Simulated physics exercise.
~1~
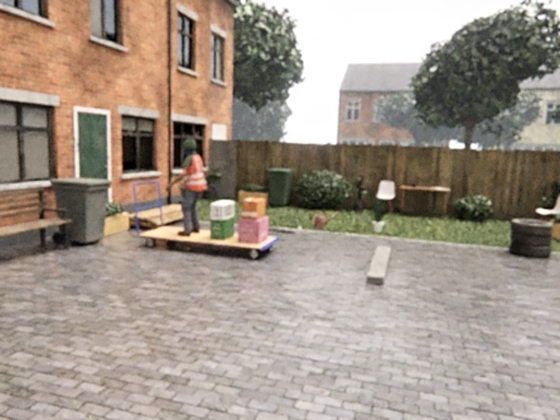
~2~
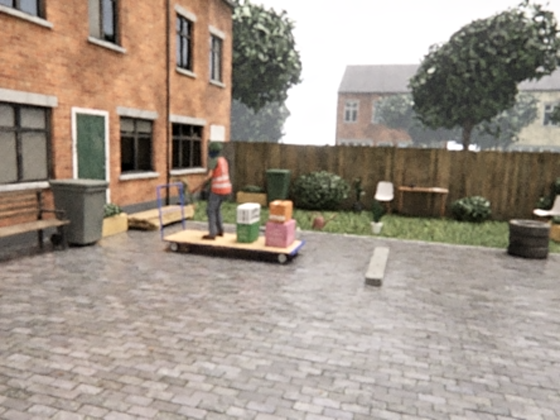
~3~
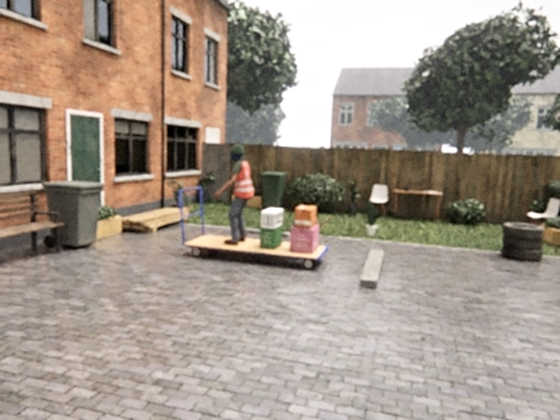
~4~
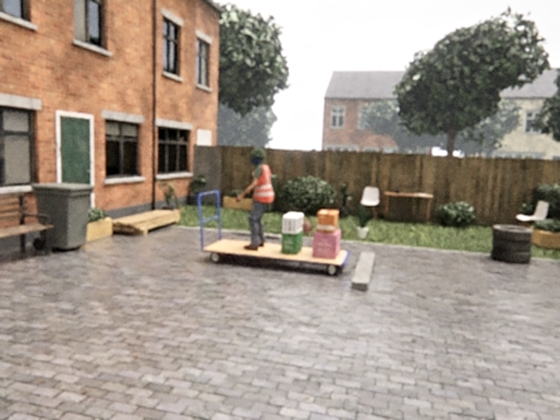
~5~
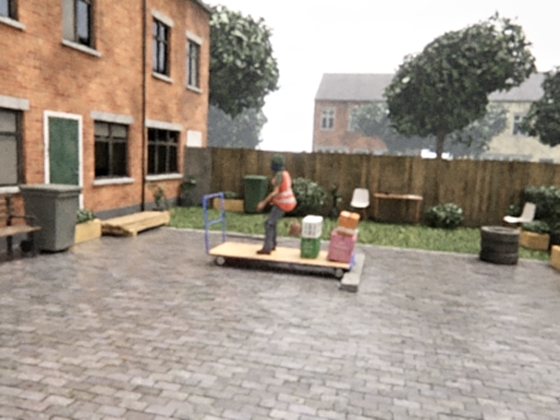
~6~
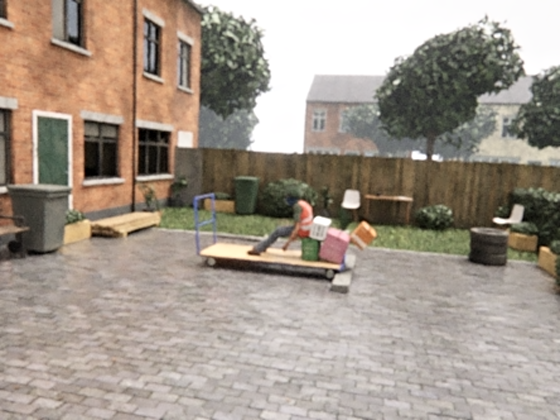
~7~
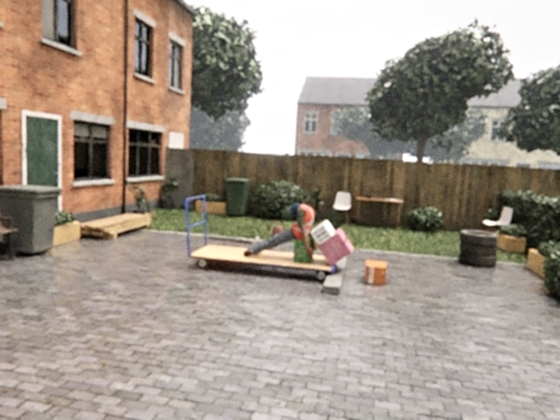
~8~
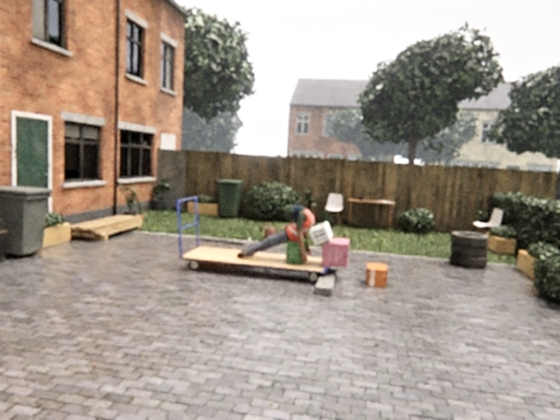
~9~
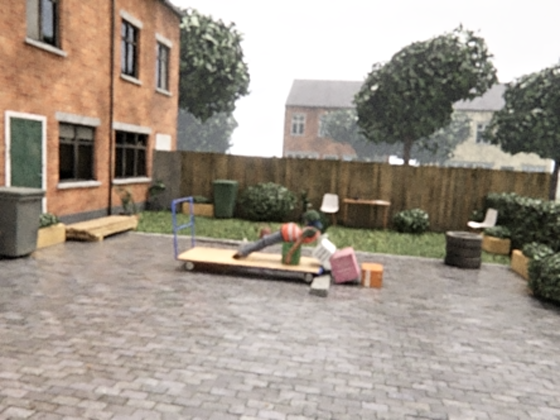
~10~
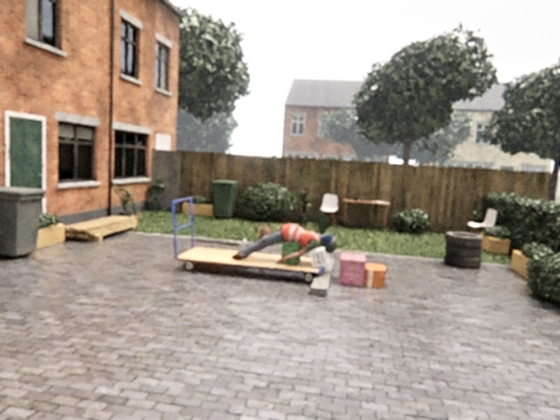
A flat trolley carrying a standing person and stacked boxes rolls right across a paved yard and stops at a kerb. The person pitches forward onto the load, ending face down with hips over the deck, while the orange and pink boxes tumble onto the paving beyond.
